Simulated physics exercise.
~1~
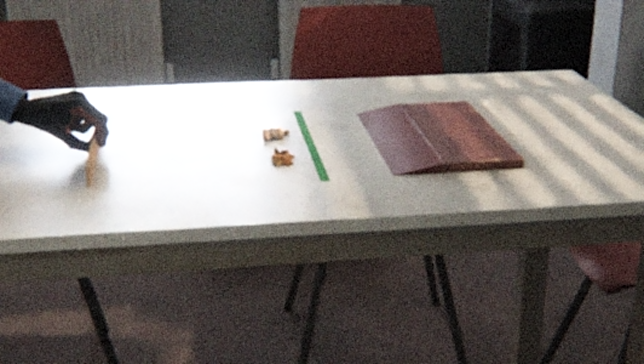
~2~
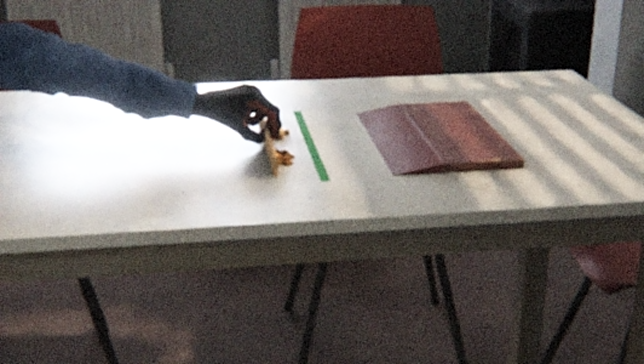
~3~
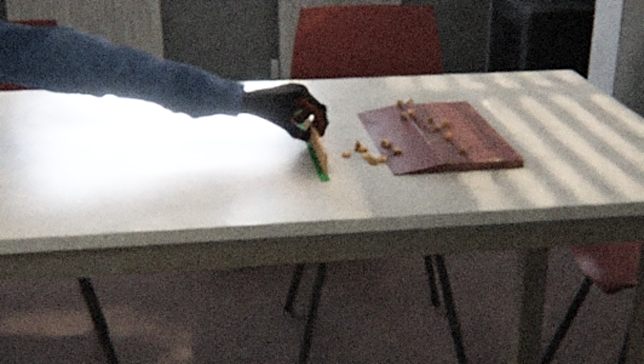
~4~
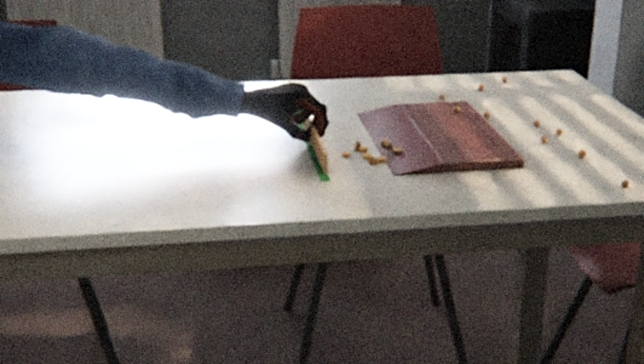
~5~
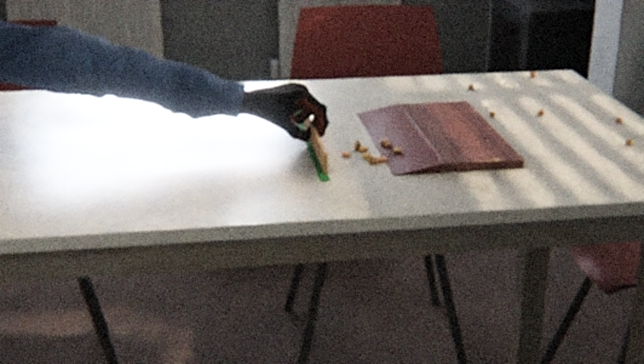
A hand sweeps small pieces rightward with a card, scattering some beyond the reddish ramp.
